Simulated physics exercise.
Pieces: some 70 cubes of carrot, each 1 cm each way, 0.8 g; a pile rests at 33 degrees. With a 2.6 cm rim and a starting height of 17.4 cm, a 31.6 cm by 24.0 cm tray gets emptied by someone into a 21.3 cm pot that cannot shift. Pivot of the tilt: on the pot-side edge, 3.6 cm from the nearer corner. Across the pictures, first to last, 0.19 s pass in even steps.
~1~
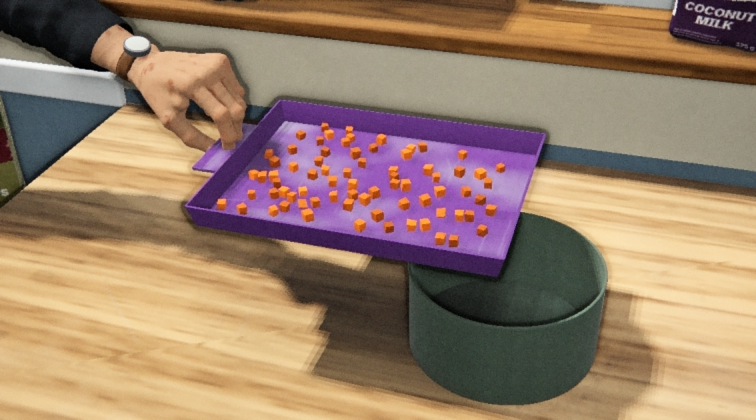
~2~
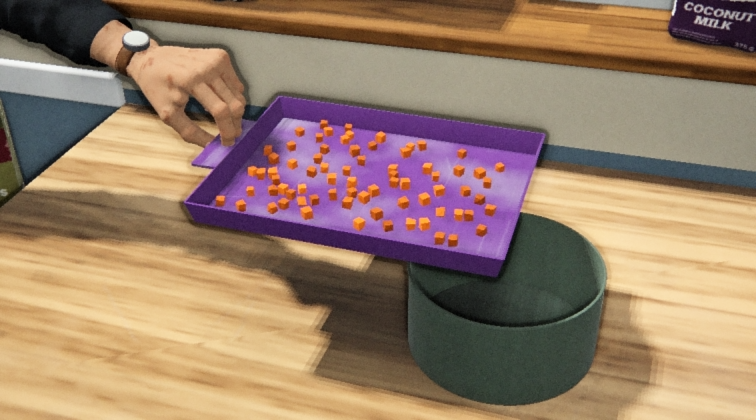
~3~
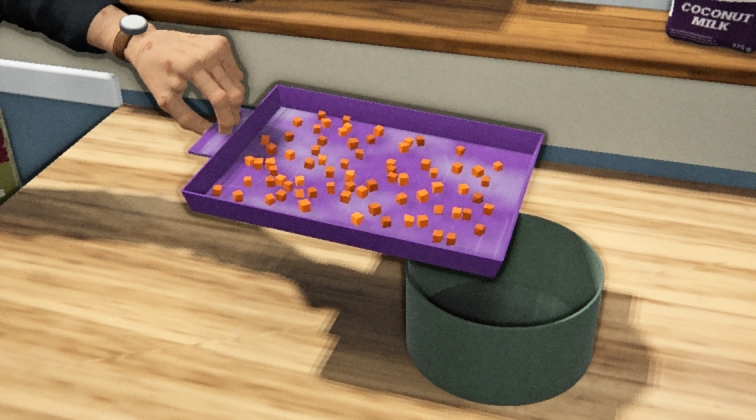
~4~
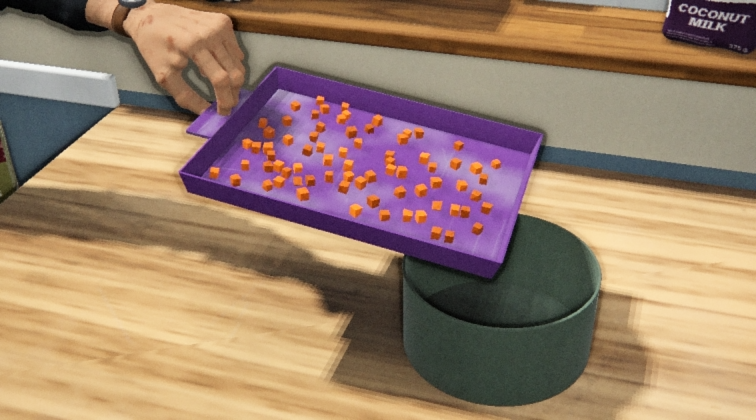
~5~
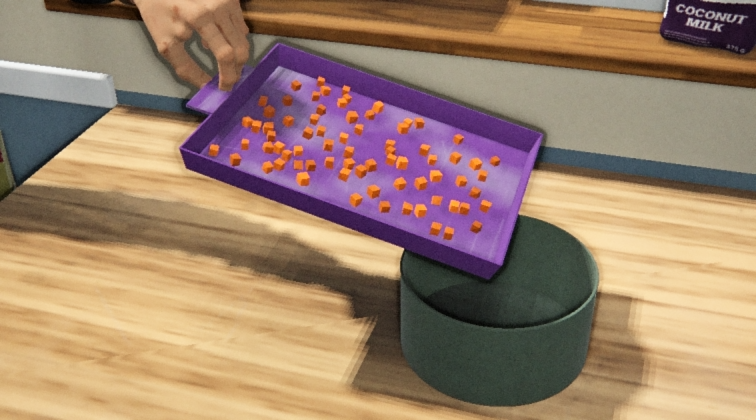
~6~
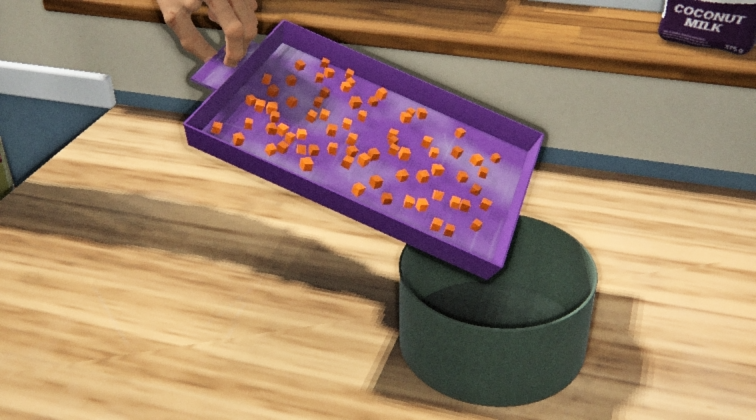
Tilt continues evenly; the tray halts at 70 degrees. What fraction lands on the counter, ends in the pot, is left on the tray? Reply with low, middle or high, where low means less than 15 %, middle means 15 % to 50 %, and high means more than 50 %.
My answer: Counter - middle; pot - middle; left on the tray - middle.
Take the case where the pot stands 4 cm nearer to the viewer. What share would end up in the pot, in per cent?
In that setup it would come to near 40 per cent.
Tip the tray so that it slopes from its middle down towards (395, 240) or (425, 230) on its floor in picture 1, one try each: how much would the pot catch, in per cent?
0 and 0 %.
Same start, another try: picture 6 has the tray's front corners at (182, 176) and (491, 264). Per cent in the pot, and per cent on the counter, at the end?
In the pot: 0 per cent; on the counter: 75 per cent.
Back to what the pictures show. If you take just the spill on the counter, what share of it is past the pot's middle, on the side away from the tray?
Estimate: Roughly 100 per cent of the pieces.
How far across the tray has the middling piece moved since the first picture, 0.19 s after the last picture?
Around 0 centimetres.
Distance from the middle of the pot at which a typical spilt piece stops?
Distance: Some 32 cm.
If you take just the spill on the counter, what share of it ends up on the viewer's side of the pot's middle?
Share: Roughly 80 %.
Then, 0.19 s after the last picture, tilt 45 degrees; the tray holds 100 %, the pot 0 %.
Then, 0.32 s after the last picture, tilt 64 degrees; the tray holds 100 %, the pot 0 %.
Then, 0.57 s after the last picture, tilt 70 degrees; the tray holds 30 %, the pot 25 %.
In the end, counter 40 %, pot 30 %, tray 30 %.
